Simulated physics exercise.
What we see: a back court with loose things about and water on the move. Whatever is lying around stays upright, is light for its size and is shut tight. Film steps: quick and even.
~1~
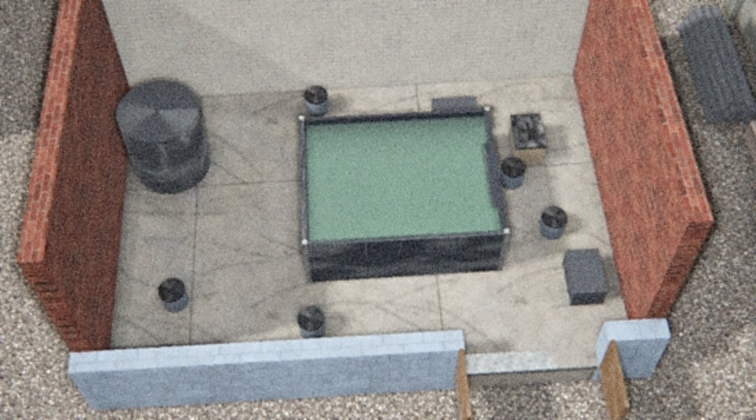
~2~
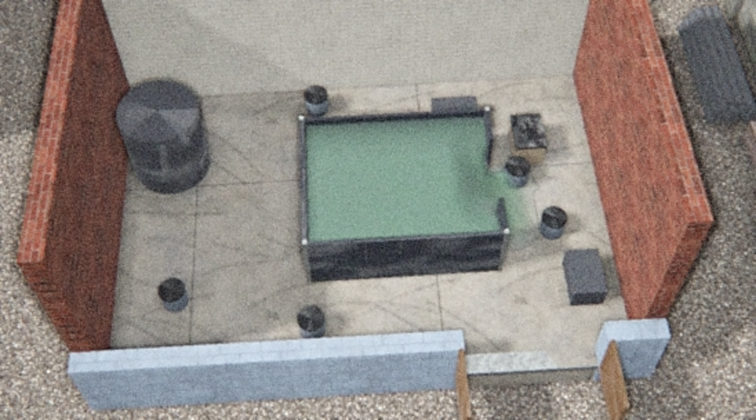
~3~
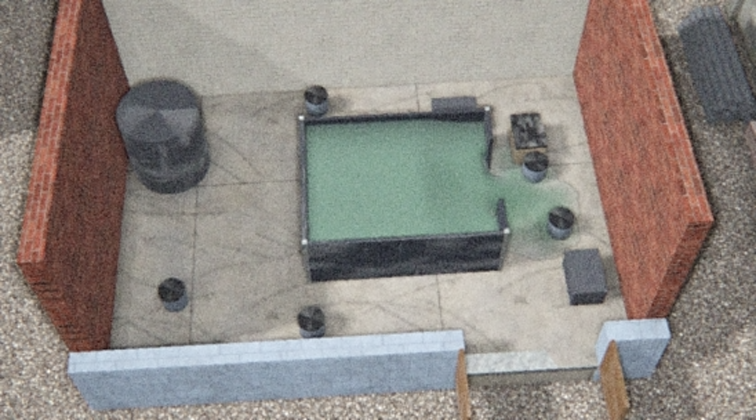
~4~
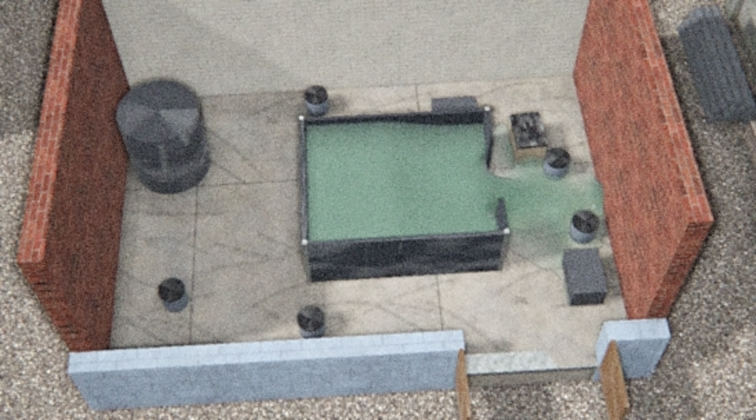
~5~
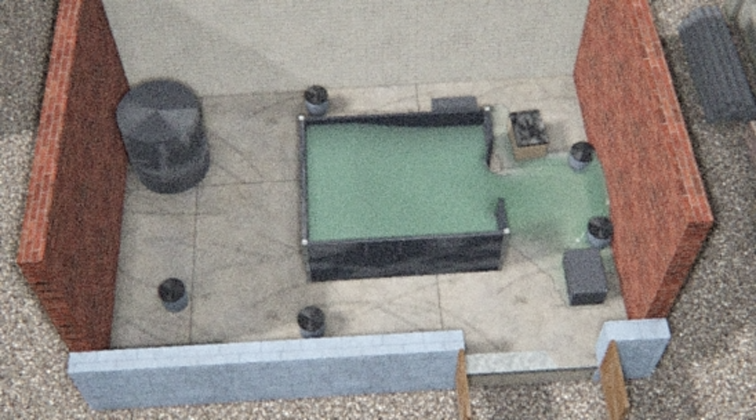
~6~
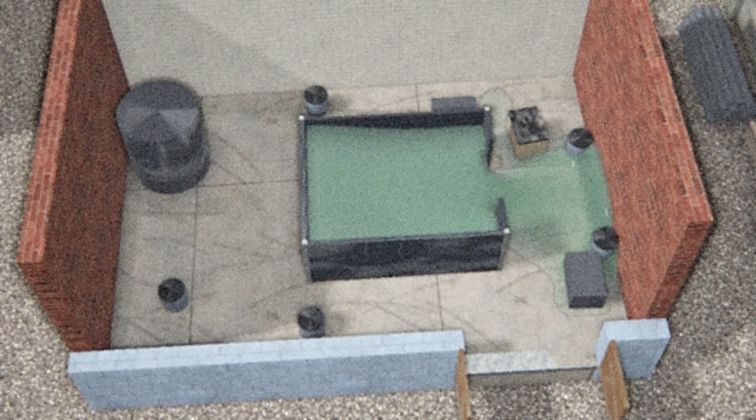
In a walled back court, green water poured through a gap in the right side of a dark tank and spread toward the brick wall, pushing two nearby pails to the right.
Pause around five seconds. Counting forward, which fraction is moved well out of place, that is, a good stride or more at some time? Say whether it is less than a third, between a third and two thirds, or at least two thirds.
It is at least two thirds.
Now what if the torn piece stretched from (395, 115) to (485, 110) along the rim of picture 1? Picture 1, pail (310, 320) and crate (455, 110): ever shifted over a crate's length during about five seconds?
Taking them in turn, the first never got there and the second got that far.
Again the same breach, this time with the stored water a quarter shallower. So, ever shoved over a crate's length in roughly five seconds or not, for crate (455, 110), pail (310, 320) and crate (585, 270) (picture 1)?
The first did it, the next came up short, and the last did it.
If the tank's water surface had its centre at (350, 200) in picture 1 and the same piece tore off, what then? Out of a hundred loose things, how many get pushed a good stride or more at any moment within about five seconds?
About 90 in a hundred.
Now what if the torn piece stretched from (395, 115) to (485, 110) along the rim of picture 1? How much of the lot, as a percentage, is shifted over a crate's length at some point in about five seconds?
90 percent, give or take.
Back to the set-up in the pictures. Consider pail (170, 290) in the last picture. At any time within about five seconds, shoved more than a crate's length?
Note - travel: Within that distance.
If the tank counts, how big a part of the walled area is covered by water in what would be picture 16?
Roughly 45 %.
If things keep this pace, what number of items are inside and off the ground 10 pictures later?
Total: 0.
A moment on, 3 of 8 are well off their spots; 1 afloat.
Next, 4 of 8 are well off their spots; 0 afloat.
Later, 6 of 8 are well off their spots; 3 afloat.
In the end, 7 of 8 are well off their spots, and 7 have been at some point; 5 afloat.
